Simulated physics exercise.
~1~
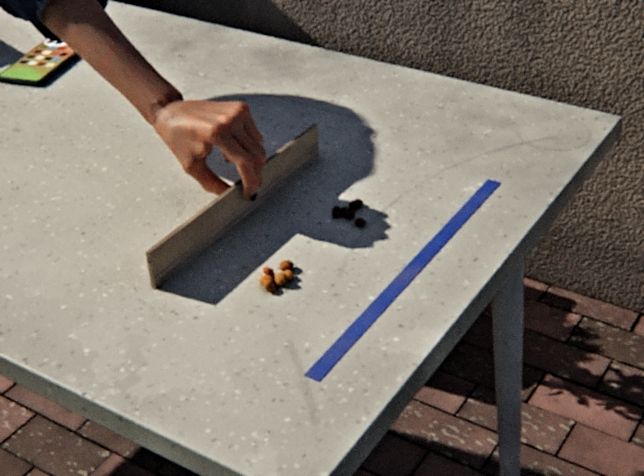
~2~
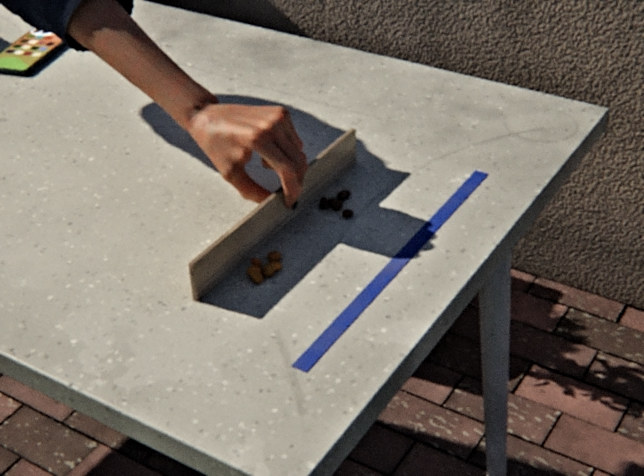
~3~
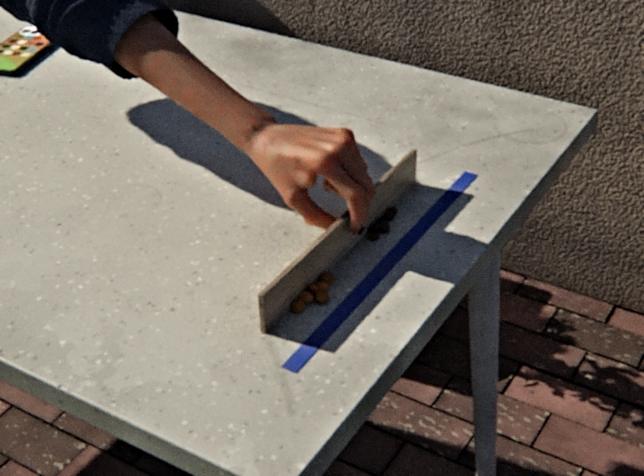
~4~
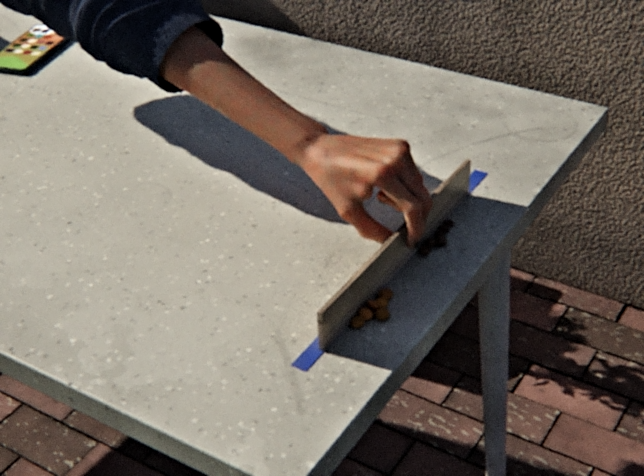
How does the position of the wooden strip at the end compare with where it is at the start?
At the start the strip stands well to the left of the blue tape. By the end it is farther right and a little lower in view, standing on the tape near the table's edge.
